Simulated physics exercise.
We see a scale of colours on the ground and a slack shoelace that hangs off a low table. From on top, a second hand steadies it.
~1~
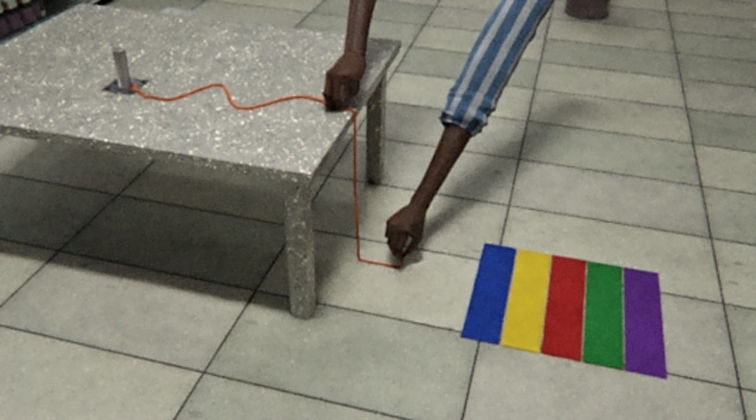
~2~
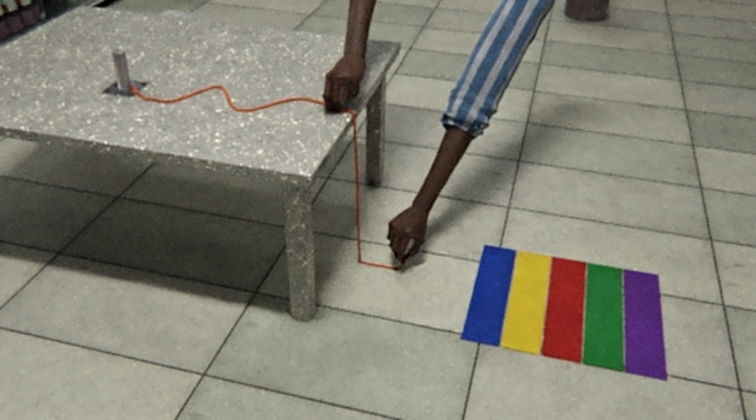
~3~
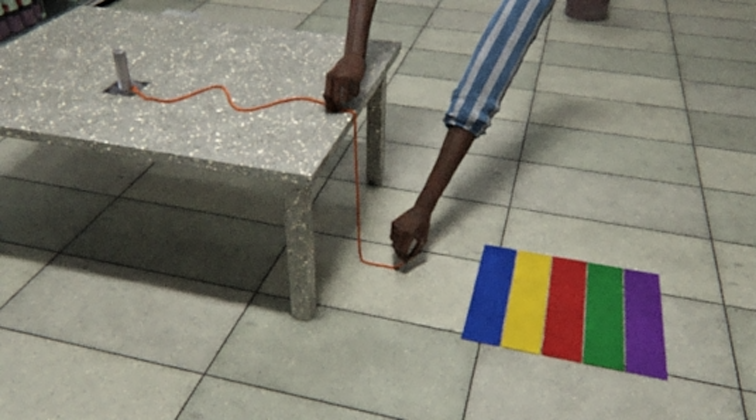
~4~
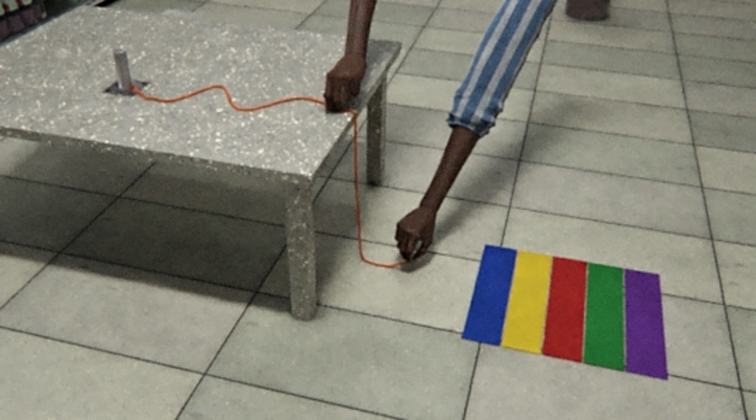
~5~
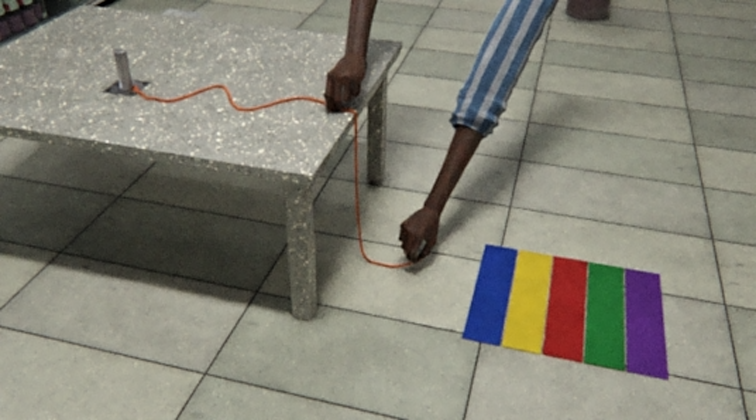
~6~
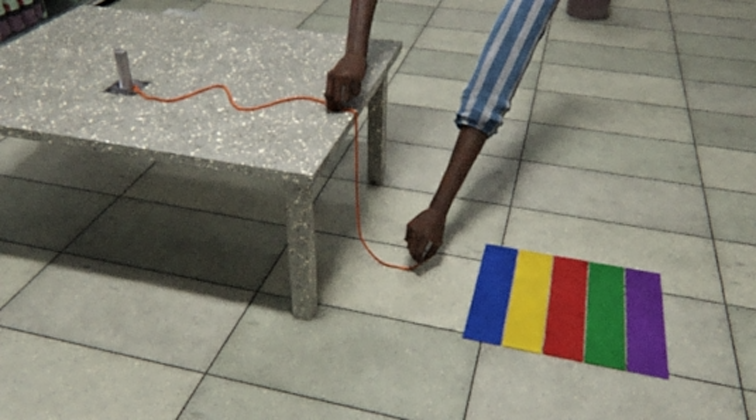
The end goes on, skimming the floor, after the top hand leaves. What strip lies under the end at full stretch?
The green one.
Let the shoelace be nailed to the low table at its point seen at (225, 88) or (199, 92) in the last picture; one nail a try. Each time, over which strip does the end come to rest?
In that order: Red; red.
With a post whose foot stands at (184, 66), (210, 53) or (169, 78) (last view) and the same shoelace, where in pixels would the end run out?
Places per try: (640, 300); (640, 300); (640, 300).
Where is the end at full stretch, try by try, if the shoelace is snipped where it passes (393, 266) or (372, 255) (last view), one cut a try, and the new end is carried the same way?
Try one: (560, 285); try two: (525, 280).
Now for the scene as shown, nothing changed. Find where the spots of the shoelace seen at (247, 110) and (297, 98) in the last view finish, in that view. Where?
Roughly at (306, 107), and the other roughly at (359, 119).
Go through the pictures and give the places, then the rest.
In the first frame, end (403, 257); blue (484, 321); yellow (523, 329); red (563, 337); green (603, 345); purple (645, 353).
In the second frame, end (405, 259); shoelace through (153, 99) (224, 89) (273, 104) (345, 111) (357, 181) (359, 246).
In the third frame, end (408, 259).
In the fourth frame, end (413, 260); shoelace through (153, 99) (225, 89) (274, 104) (346, 111) (356, 180) (360, 246).
In the fifth frame, end (417, 261).
In the sixth frame, end (423, 261); shoelace through (154, 98) (226, 88) (275, 103) (346, 110) (357, 180) (365, 246).
Early on, end near (546, 284); over yellow.
Midway, end near (583, 290); over red.
At the end of the slack, end near (605, 294); over green. It gets as far as the green strip.
